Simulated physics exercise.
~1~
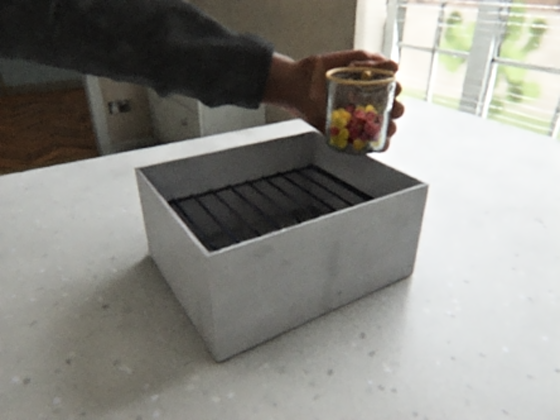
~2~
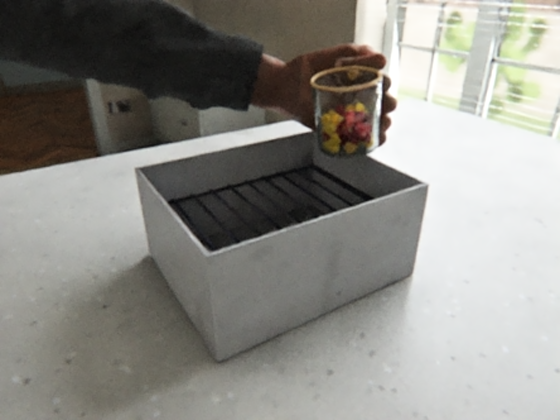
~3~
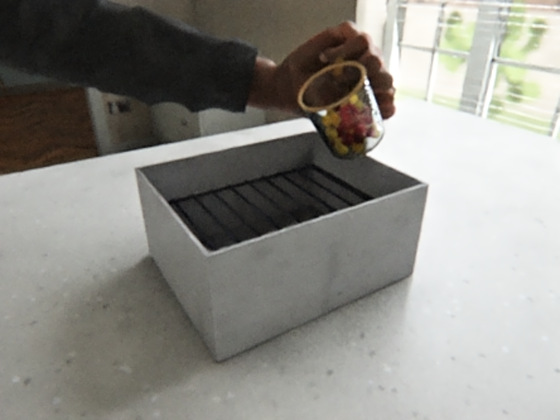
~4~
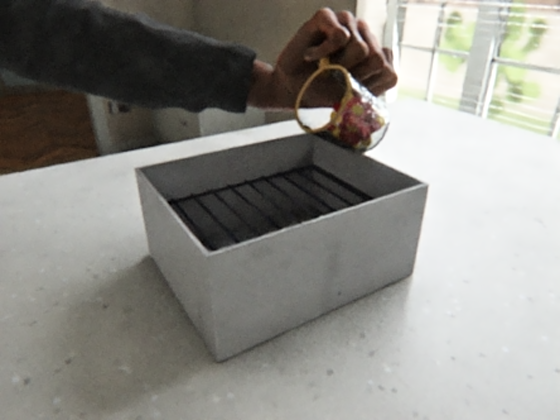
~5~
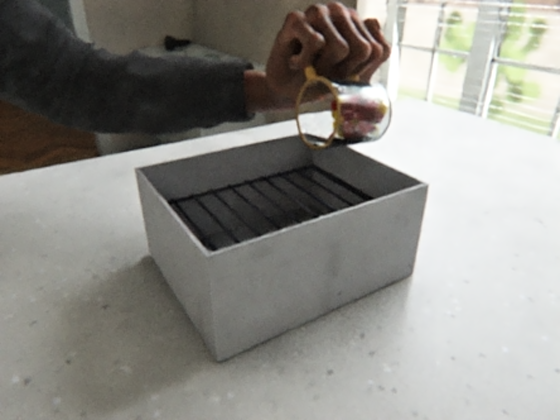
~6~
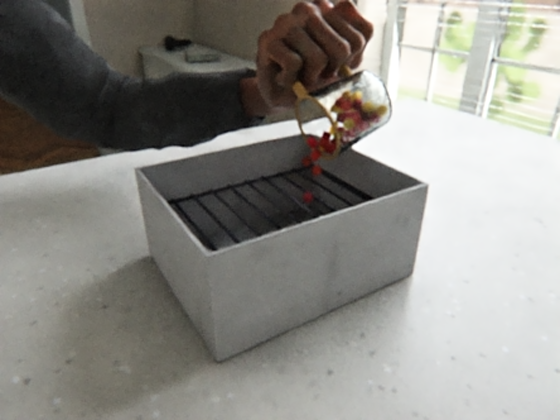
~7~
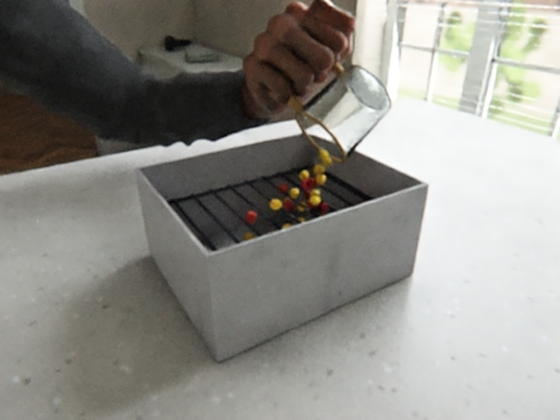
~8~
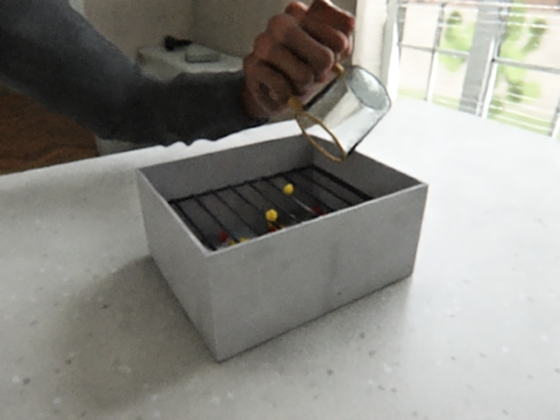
A hand tipped a clear cup of small red and yellow pieces over a dark wire rack in a gray box, and the red ones began falling first. The pieces tumbled out and nearly all dropped through, leaving a couple of yellow ones on the wires.
